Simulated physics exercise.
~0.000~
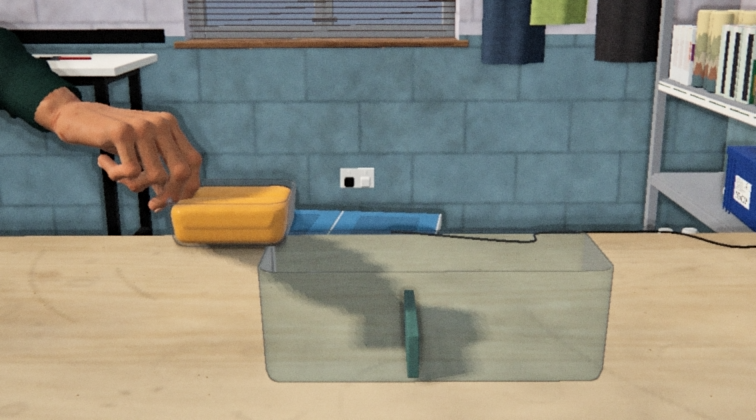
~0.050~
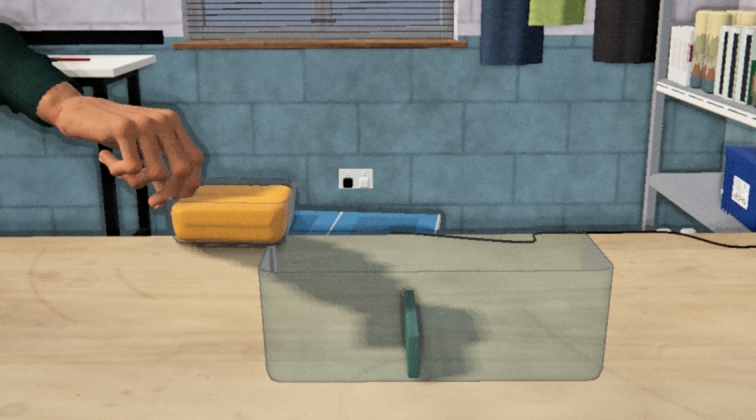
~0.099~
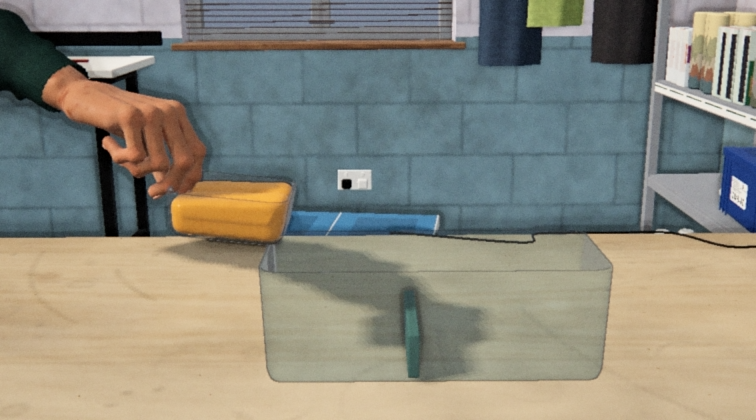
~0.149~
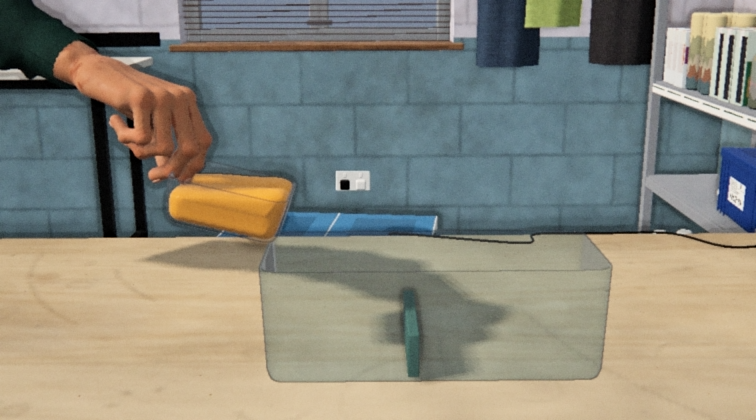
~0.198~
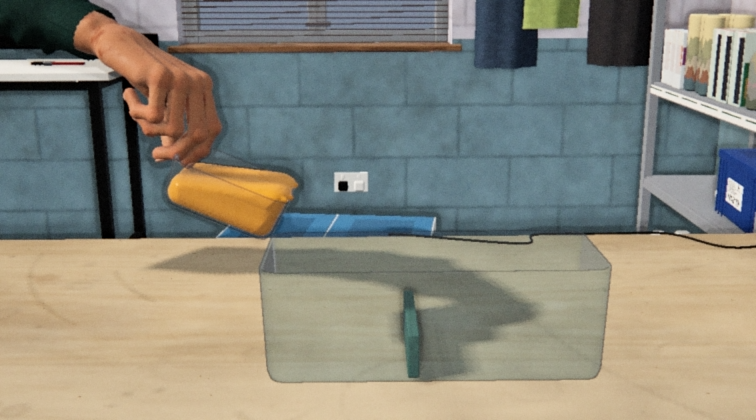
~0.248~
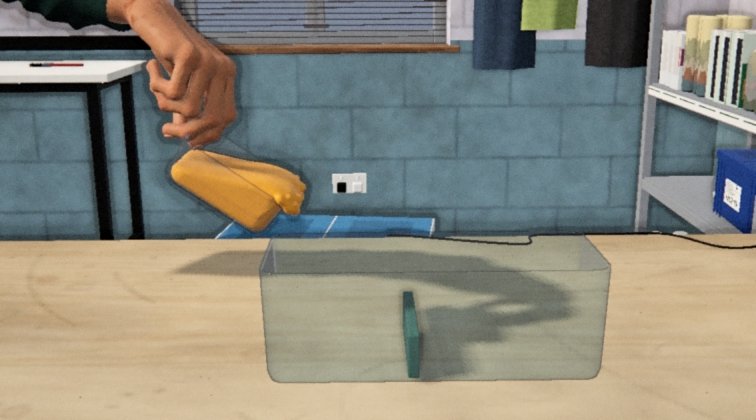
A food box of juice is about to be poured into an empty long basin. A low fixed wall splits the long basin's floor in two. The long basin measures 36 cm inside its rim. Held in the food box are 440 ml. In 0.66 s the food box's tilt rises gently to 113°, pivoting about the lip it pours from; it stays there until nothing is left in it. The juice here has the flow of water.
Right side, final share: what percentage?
6 per cent.
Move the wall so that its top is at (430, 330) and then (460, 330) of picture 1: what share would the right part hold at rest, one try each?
It comes to 15 per cent, and then 20 per cent.
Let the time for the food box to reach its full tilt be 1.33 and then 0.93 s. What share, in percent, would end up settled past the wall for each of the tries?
0 and 5 %.
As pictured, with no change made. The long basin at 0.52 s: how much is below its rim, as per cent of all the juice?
52 %, more or less.
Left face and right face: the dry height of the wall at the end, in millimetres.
The left comes to roughly 30 mm and the right to roughly 48 mm.
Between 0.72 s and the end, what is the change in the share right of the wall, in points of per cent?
The amount climbs by around 3.
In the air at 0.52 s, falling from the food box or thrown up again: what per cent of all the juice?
About 40 per cent.
Then, 0.52 s in, the tilt is 101° and 7 per cent is still to pour, 52 is left of the wall and 0 right of it.
Then, 0.72 s in, the tilt is 113° and 0 per cent is still to pour, 96 is left of the wall and 3 right of it.
Then, 0.93 s in, the tilt is 113° and 0 per cent is still to pour, 91 is left of the wall and 5 right of it.
Then, 1.16 s in, the tilt is 113° and 0 per cent is still to pour, 90 is left of the wall and 6 right of it.
Finally, 90 per cent lies left of the wall, 6 right of it and 3 outside.
